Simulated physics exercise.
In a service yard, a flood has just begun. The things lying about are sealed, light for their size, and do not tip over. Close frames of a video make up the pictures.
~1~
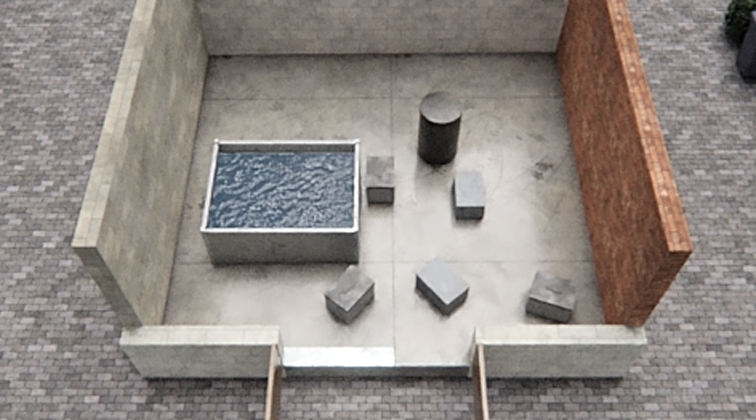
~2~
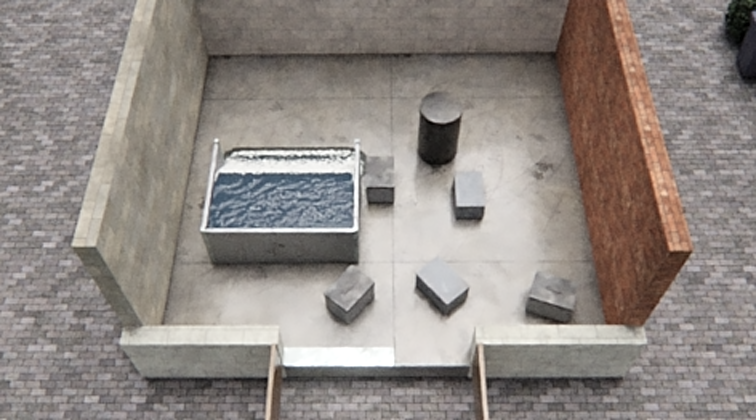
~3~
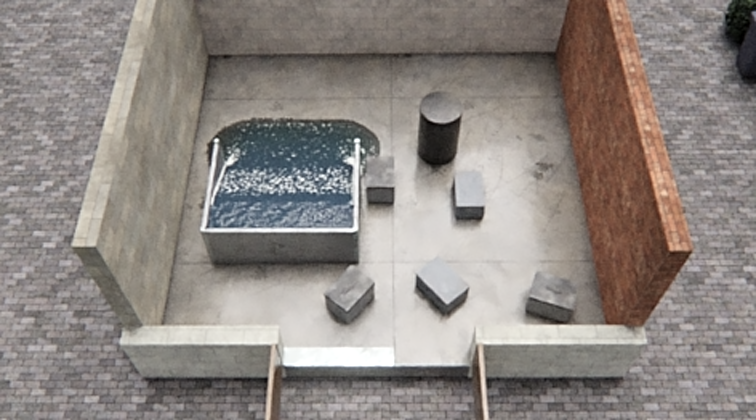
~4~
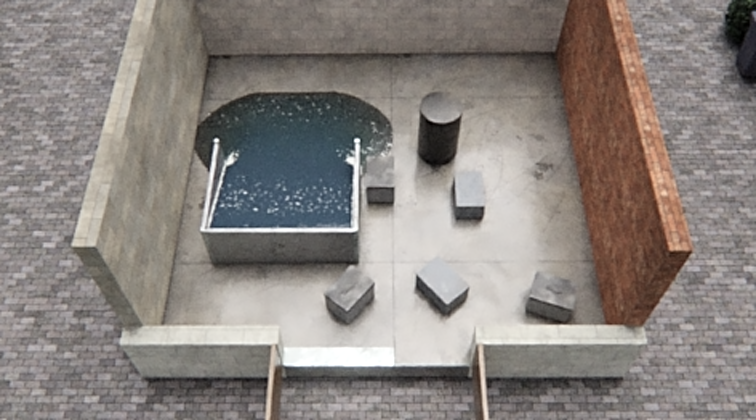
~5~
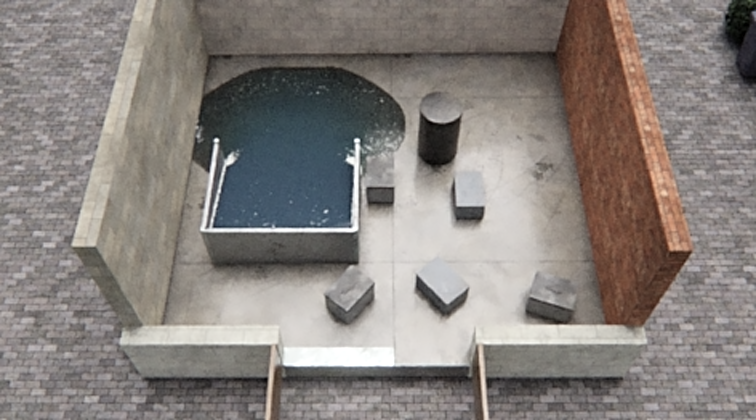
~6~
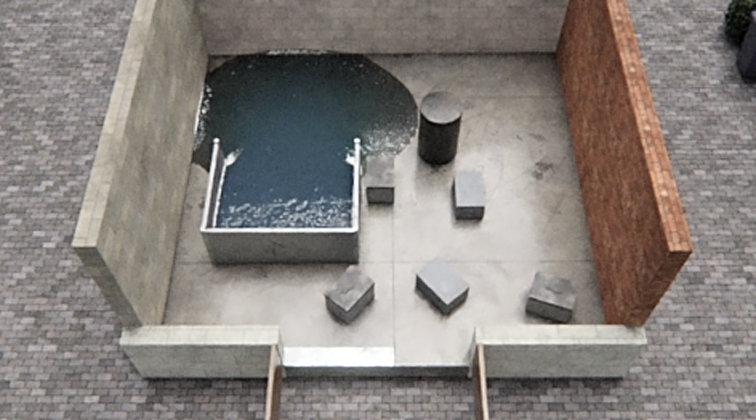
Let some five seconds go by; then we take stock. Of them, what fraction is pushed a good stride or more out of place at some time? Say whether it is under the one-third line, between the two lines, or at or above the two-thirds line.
It is under the one-third line.
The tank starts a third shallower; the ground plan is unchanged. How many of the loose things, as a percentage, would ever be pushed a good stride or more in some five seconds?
I'd put it near 0 per cent of the loose things.
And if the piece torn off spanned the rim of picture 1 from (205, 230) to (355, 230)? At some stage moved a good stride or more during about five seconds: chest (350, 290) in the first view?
Looking at how things go, I'd say it travelled at least that.
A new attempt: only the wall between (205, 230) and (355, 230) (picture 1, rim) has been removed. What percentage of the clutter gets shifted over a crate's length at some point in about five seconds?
Roughly 20 in a hundred.
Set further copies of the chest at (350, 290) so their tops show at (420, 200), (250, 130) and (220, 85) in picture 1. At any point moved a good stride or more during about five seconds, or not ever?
First falls short; second driven off; third driven off.
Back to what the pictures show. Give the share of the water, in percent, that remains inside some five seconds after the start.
It comes out at 100 parts in a hundred.
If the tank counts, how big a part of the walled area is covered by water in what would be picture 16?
I'd call it close to 45 per cent.
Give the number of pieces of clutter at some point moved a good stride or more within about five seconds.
My tally gives 0.
A moment on, 0 of 5 are well off their spots; 0 afloat.
Next, 0 of 5 are well off their spots; 0 afloat.
Later, 0 of 5 are well off their spots; 0 afloat.
In the end, 0 of 5 are well off their spots, and 0 have been at some point; 0 afloat.
